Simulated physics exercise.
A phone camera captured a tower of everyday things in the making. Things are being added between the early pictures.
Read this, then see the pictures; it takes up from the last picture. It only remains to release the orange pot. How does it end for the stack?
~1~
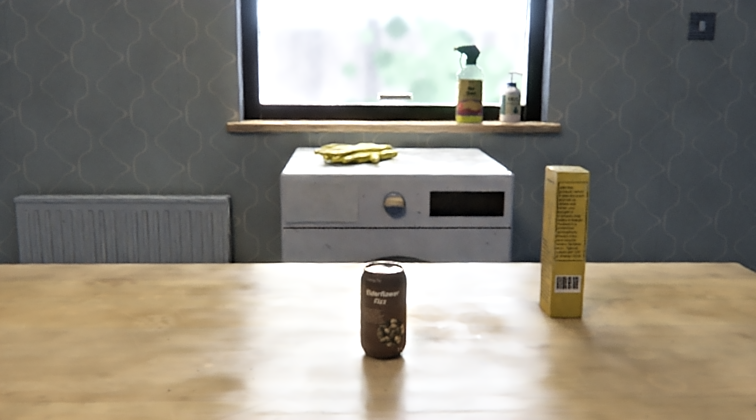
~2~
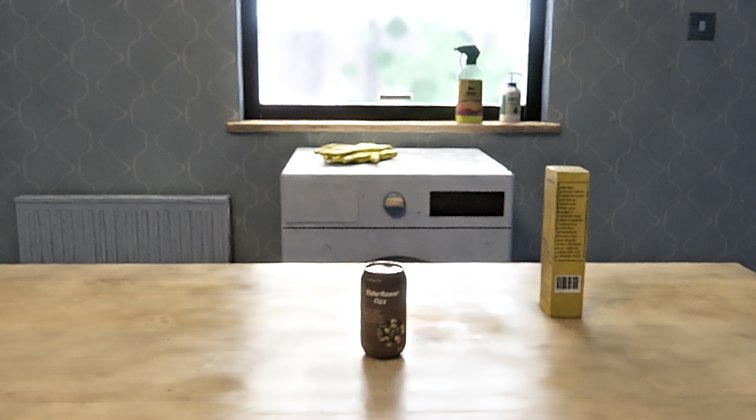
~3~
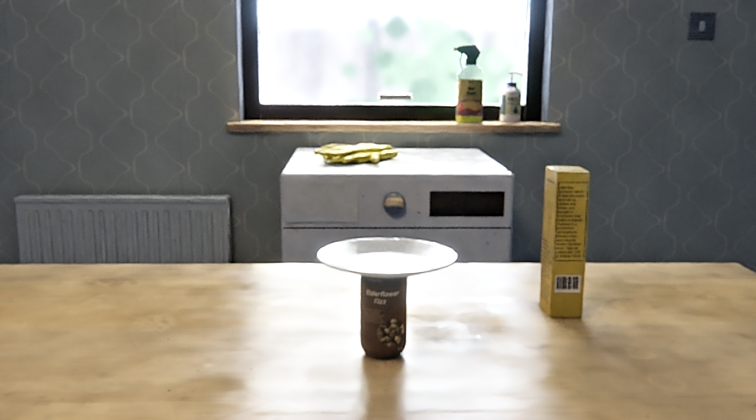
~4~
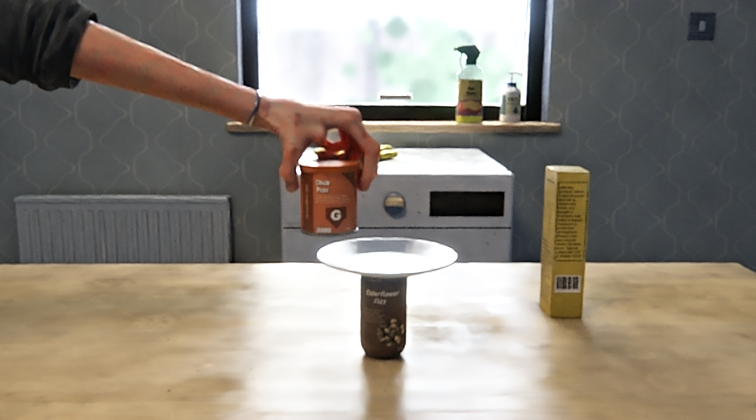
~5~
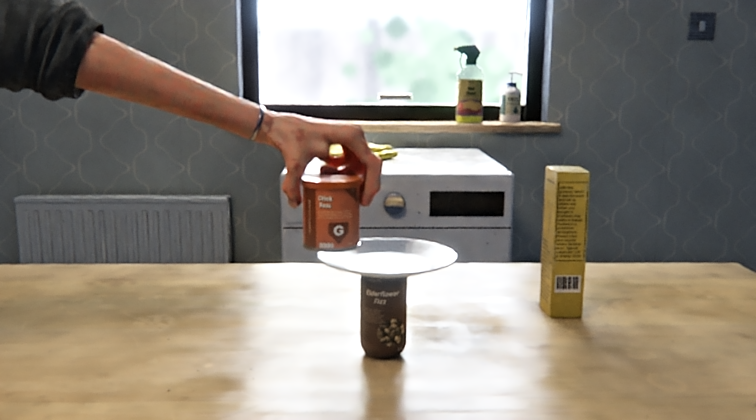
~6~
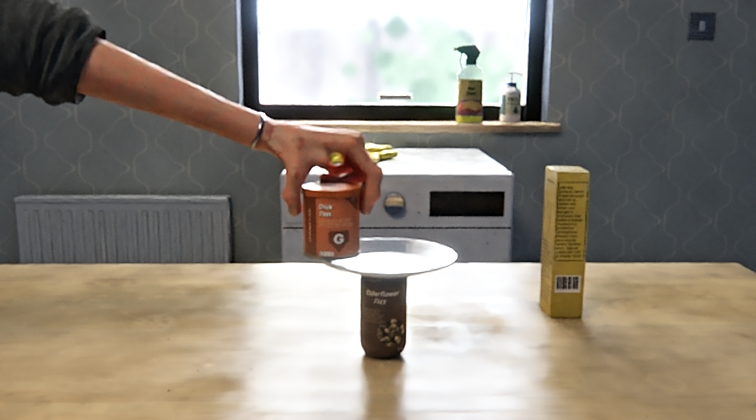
Nothing topples.
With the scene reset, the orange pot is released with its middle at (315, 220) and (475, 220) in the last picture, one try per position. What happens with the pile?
With the first placement the pile tips over, with the second it tips over.
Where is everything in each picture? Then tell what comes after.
In the first frame, the last thing is not in view yet.
In the second frame, the last thing is not in view yet; brown can (384, 310).
In the third frame, the last thing is not in view yet; yellow carton (564, 241).
The fourth frame shows coming down; orange pot (329, 197); white plate (387, 260).
The fifth frame shows coming down; orange pot (331, 212); brown can (384, 310).
The sixth frame shows set down, still held; orange pot (332, 220); yellow carton (564, 241).
Then, 0.30 s later than the last frame, all is still.
Then, 0.80 s later than the last frame, orange pot resting near (331, 221).
When it is over, all 4 as before. End places, in pixels of the last picture, orange pot near (331, 221). The pile keeps its balance.
